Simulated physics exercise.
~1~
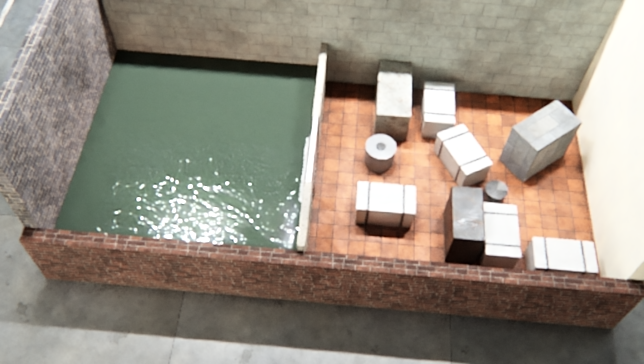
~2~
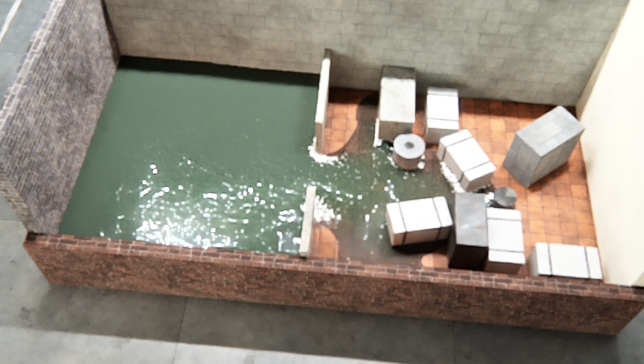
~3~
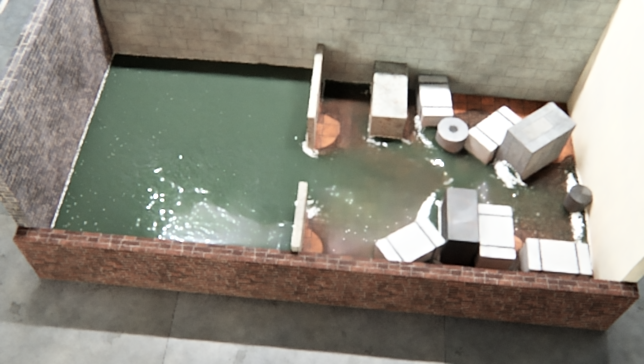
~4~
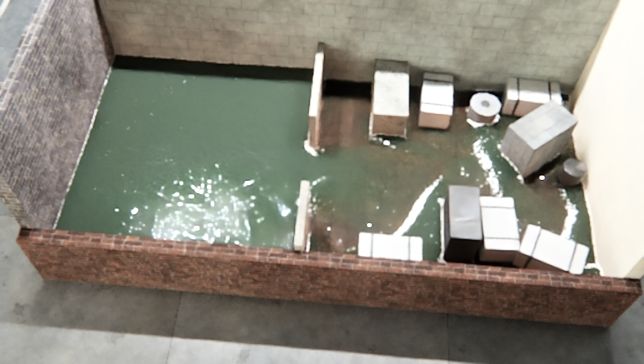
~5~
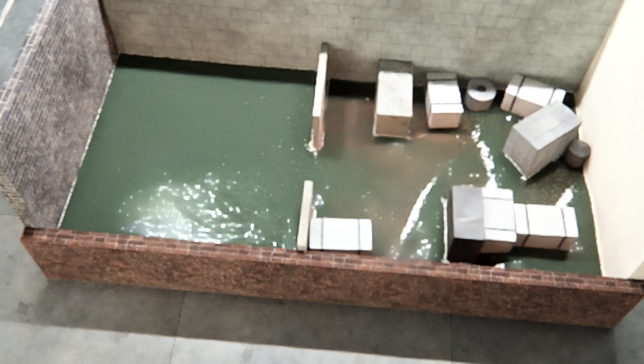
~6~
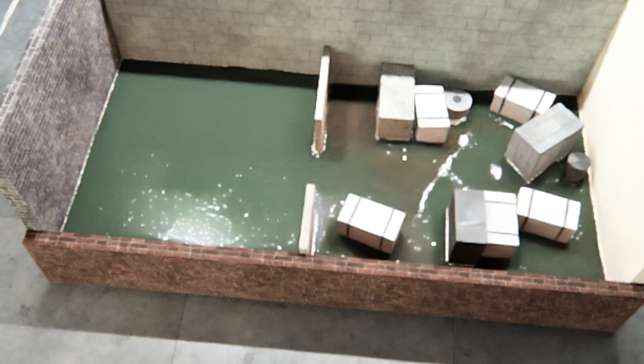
Two adjoining walled rooms are seen from high above, the left one filled with green water and the right one holding pale boxes, darker blocks and small round tubs on a dry tiled floor. Water pours through a gap in the dividing wall and spreads across the tiles. It pushes a round tub and several strapped boxes to the right, while another box shifts toward the front wall. As the water covers the floor, that front box drifts left toward the divider, then back slightly right. At the end, green water fills both rooms, with boxes and tubs standing upright around the right one.
